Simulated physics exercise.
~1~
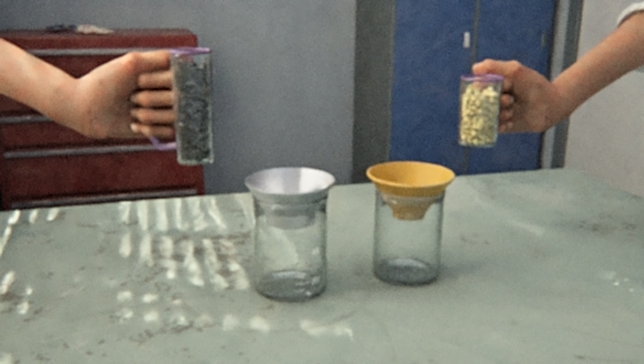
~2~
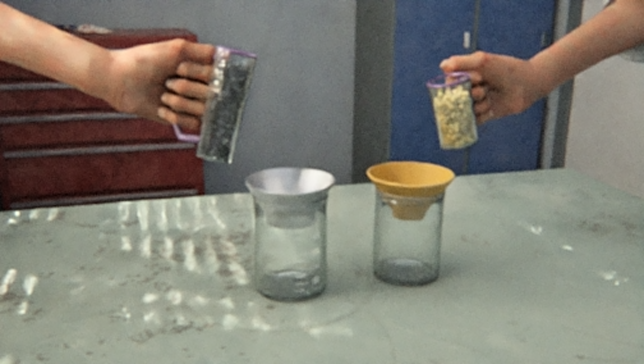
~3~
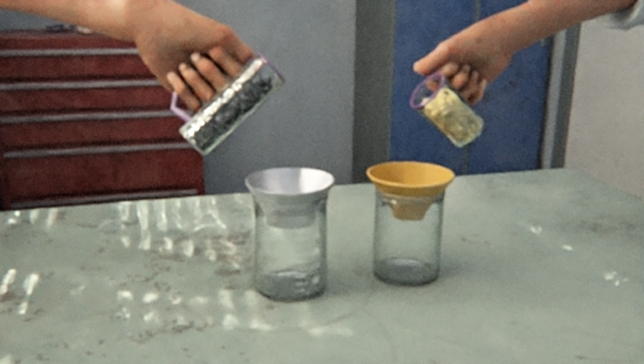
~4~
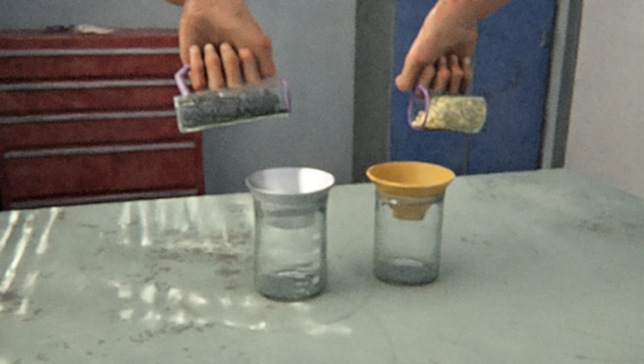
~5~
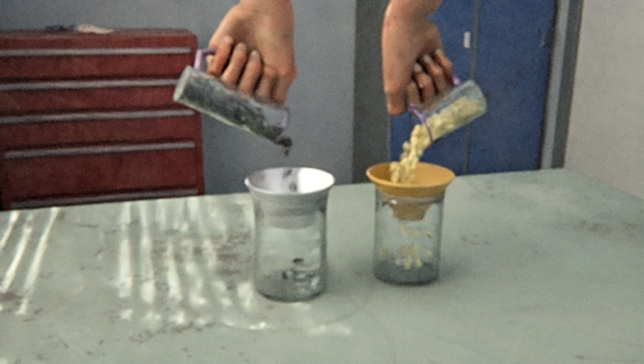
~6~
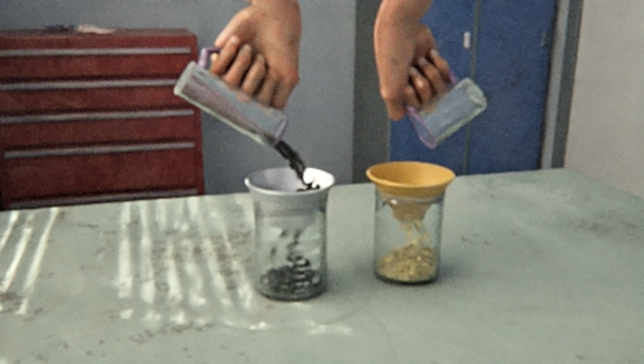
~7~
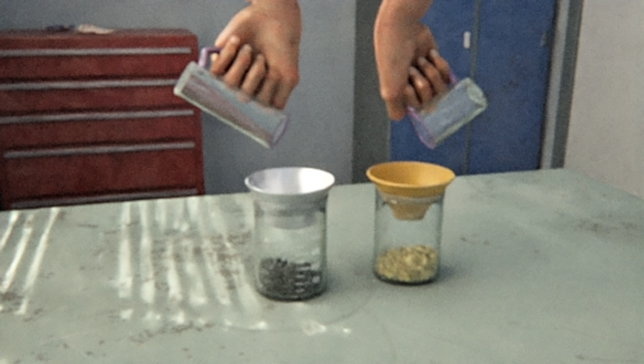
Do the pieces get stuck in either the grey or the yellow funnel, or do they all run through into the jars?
They all run through. Neither funnel clogs, and the dark pieces end up in the left jar and the pale ones in the right jar.
At a workshop table, two hands tip cups of dark and pale pieces into funnels, and everything settles in the jars.
